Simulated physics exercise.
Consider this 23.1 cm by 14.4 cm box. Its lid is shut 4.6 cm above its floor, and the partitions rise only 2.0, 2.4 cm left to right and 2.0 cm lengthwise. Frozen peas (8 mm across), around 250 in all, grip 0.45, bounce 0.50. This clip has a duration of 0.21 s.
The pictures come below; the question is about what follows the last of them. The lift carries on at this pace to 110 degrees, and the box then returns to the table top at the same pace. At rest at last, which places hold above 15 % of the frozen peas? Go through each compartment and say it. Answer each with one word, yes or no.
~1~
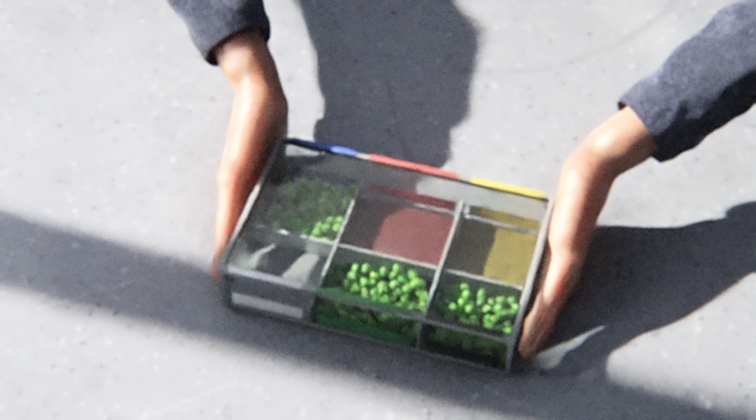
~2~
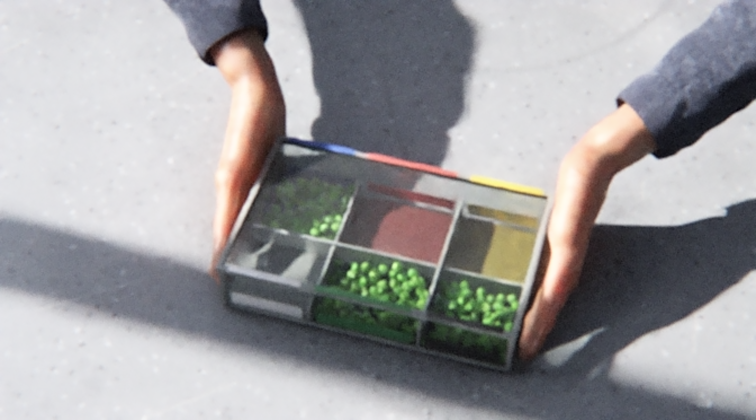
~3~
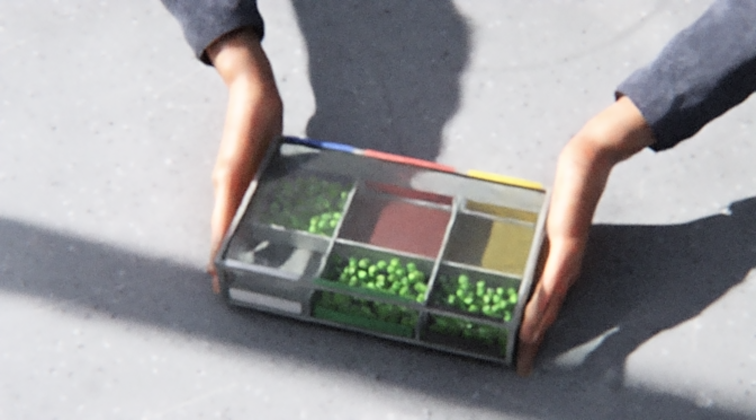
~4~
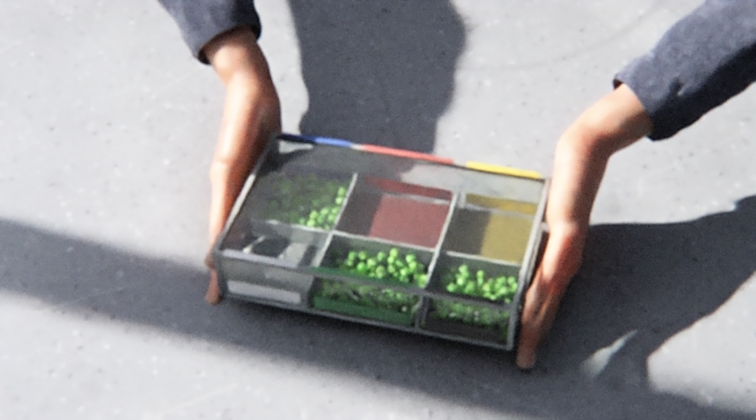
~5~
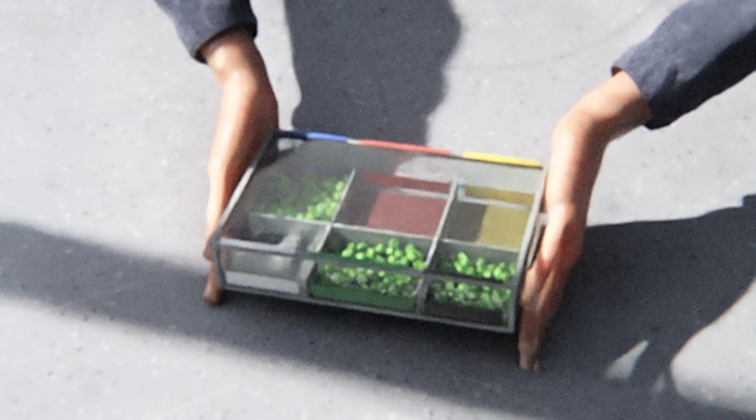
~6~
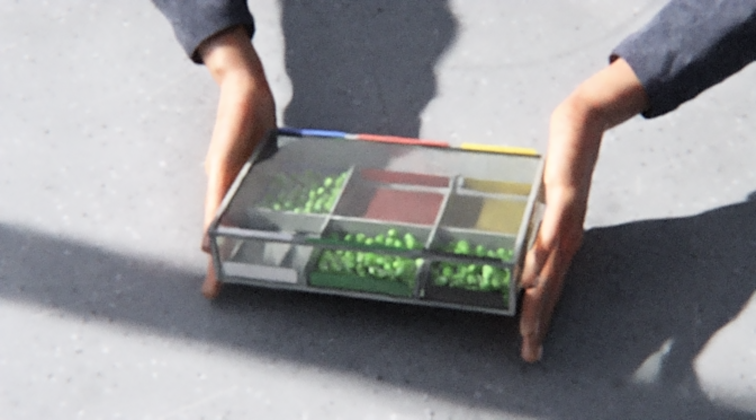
Red: Yes. Blue: Yes. Green: No. Yellow: No. White: No. Black: No.
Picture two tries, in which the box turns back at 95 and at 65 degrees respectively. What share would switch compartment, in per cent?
Some 55 and some 5 per cent, respectively.
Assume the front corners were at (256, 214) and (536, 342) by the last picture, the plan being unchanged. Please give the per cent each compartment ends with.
Final shares: Red 0%, blue 0%, green 0%, yellow 40%, white 0%, black 60%.
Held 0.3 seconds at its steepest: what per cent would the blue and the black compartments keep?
Blue keeps 70% and black keeps 0%.
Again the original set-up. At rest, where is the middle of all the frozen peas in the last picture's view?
(318, 200) or so.
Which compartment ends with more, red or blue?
That would be the blue compartment.
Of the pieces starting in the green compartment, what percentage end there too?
Around 0 per cent of it.
Then, 1.03 s after the last picture, tilt 110 degrees; red 15 %, blue 55 %, green 10 %, yellow 10 %, black 10 %.
Then, 1.71 s after the last picture, tilt 50 degrees; red 25 %, blue 75 %.
Then, 2.43 s after the last picture, tilt 0 degrees; red 30 %, blue 70 %.
In the end, red 30 %, blue 70 %, green 0 %, yellow 0 %, white 0 %, black 0 %.
